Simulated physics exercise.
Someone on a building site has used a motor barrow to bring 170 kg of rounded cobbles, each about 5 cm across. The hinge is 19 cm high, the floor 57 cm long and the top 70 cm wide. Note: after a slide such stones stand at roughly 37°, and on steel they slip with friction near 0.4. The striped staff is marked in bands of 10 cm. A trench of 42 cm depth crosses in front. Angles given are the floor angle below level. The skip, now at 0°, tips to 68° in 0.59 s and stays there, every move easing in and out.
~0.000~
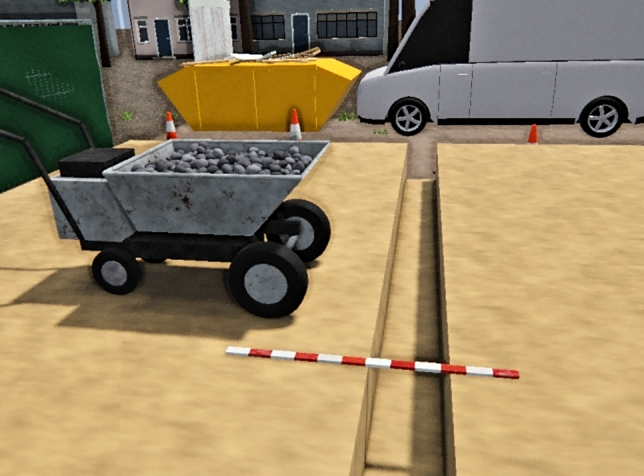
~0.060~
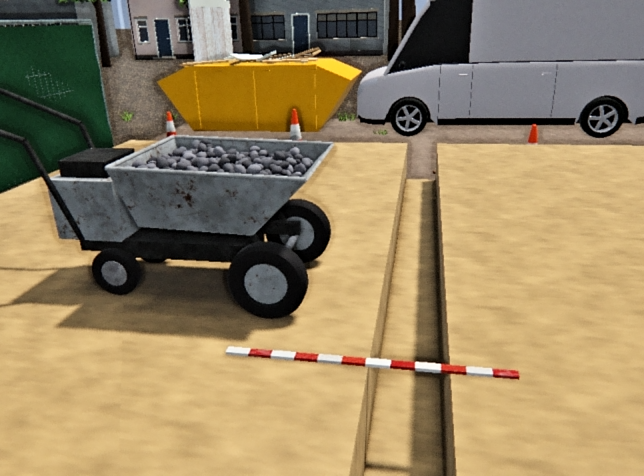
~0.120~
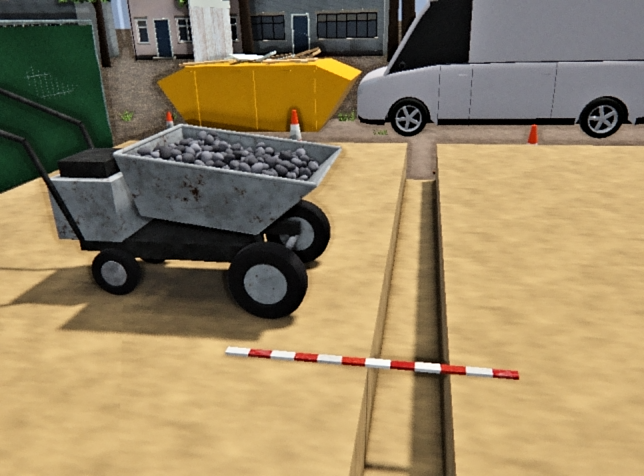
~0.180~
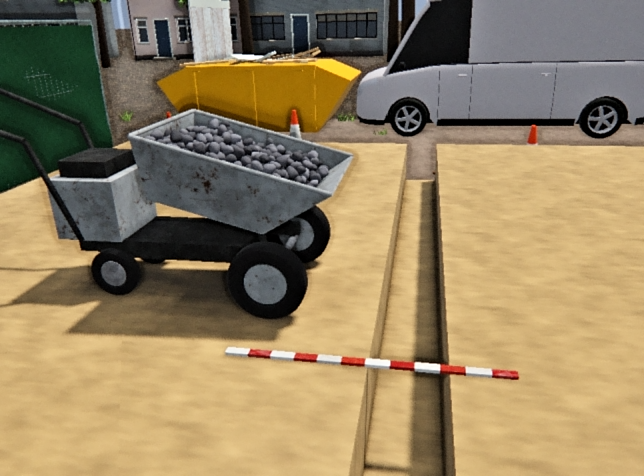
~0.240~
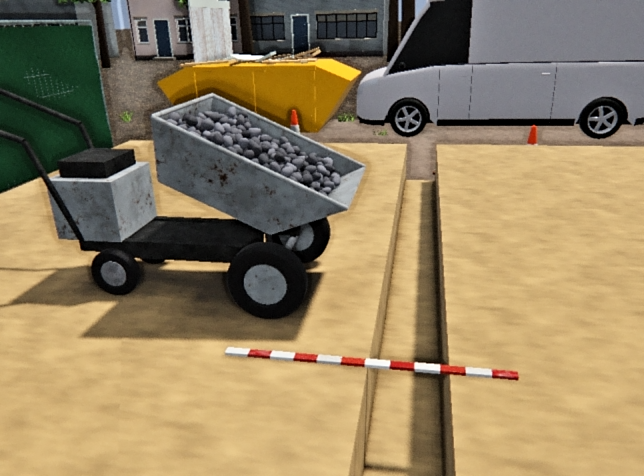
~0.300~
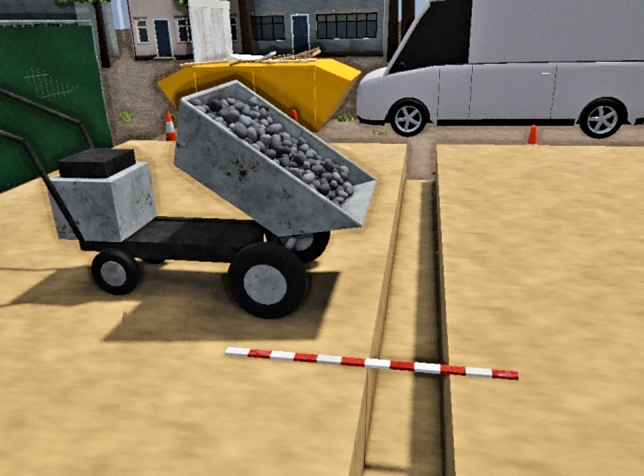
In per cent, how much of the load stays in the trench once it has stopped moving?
I would say about 58 per cent.
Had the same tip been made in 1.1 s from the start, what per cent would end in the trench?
With that change, it comes to around 75 per cent.
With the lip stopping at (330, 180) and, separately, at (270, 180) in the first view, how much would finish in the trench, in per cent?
Near 30 per cent from the first place, 85 from the second.
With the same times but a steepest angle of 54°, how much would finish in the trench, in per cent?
Roughly 45%.
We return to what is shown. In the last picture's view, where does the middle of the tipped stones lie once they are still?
Resting centre: About (437, 340).
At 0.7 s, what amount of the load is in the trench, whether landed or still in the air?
At that moment: Approx. 25 %.
After 0.4 s the floor is at 57°; 100 % in the skip; the foremost stones are at (373, 224).
After 0.7 s the floor is at 68°; 75 % in the skip, 23 % in the trench, 2 % past the trench; the foremost stones are at (458, 285).
After 1.0 s the floor is at 68°; 14 % in the skip, 44 % in the trench, 42 % past the trench; the foremost stones are past the picture's edge.
After 3.0 s the floor is at 68°; 0 % in the skip, 58 % in the trench, 42 % past the trench; the foremost stones are past the picture's edge.
